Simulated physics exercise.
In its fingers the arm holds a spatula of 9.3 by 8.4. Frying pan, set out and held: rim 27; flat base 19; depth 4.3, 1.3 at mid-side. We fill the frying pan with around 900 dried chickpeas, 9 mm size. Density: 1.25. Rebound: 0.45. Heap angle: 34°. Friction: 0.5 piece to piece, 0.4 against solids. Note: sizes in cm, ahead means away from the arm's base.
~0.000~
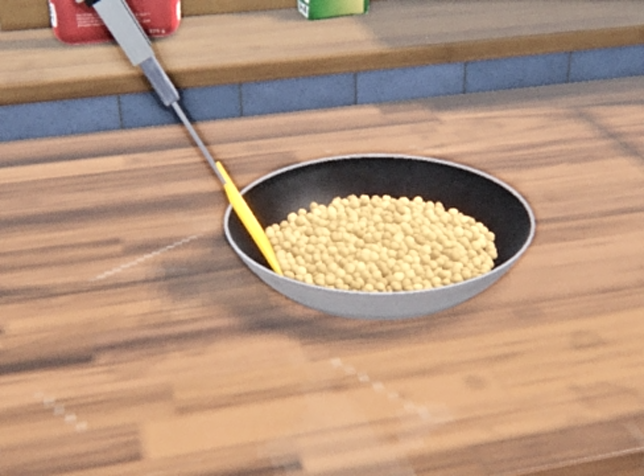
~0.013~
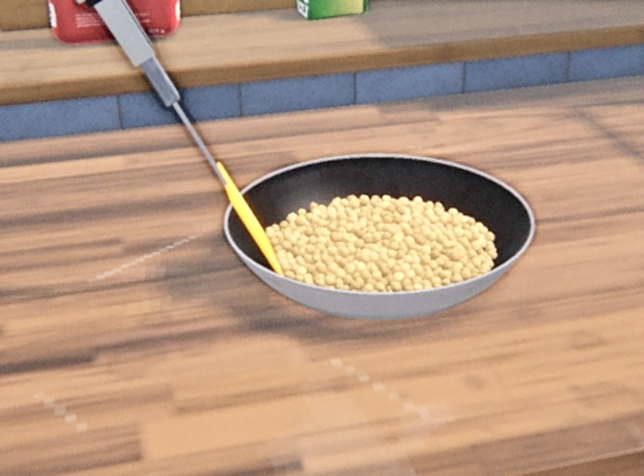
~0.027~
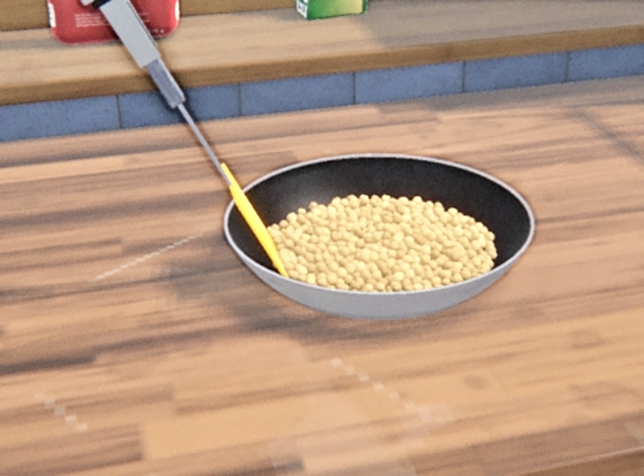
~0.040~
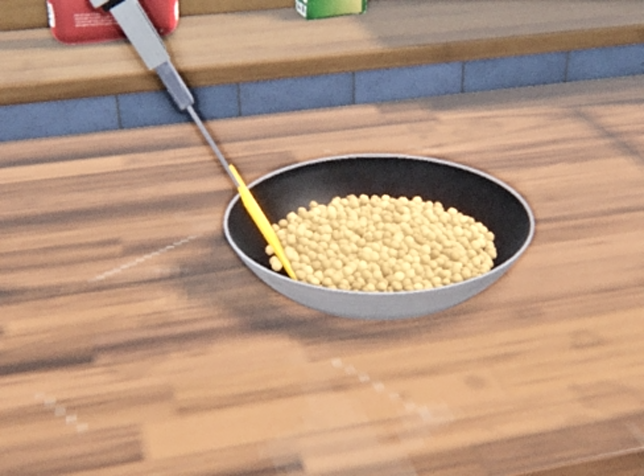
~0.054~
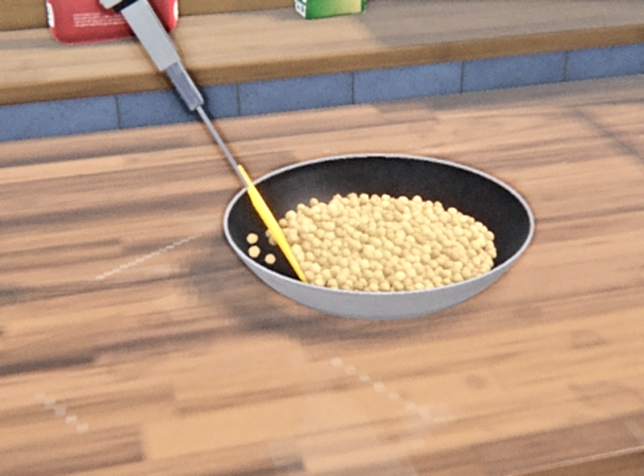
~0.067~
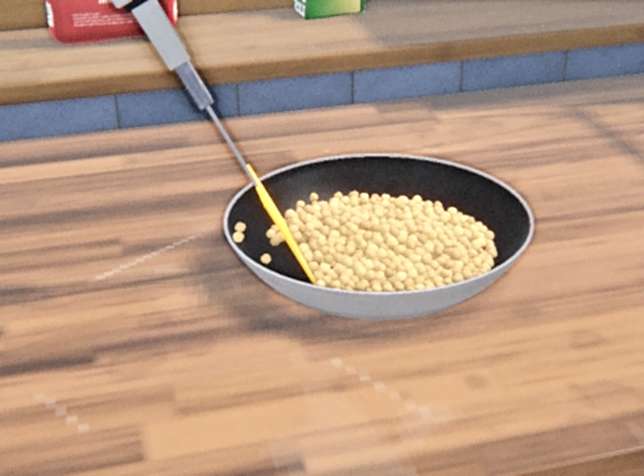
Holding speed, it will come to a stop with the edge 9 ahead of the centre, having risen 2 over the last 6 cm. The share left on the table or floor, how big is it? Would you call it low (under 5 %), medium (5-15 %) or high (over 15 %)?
I would call it medium.
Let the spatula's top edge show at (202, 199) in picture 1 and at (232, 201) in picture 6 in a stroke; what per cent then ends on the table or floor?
Roughly 10 percent ends up there.
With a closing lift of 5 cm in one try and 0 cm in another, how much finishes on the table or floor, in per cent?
First try around 5 percent, second try around 10 percent.
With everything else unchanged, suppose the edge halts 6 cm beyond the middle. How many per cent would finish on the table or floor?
In that case about 0 percent ends on the table or floor.
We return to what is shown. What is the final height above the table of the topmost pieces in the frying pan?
It reaches roughly 6.0 cm.
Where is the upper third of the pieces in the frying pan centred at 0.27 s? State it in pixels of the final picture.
(454, 218).
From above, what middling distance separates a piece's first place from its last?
Some 4 centimetres.
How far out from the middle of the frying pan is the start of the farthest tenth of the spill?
It comes to about 25 cm.
By 0.17 s, sloping 64°, highest piece 12 above the table; 898 in the frying pan, 2 on the blade or in flight.
By 0.27 s, sloping 64°, highest piece 10 above the table; 898 in the frying pan, 2 on the blade or in flight.
By 0.52 s, sloping 64°, highest piece 6 above the table; 821 in the frying pan, 70 on the table or floor, 9 on the blade or in flight.
By 1.57 s, sloping 64°, highest piece 6 above the table; 819 in the frying pan, 81 on the table or floor.
Final count, 819 in the frying pan, 81 on the table or floor. That is 9 % on the table or floor.
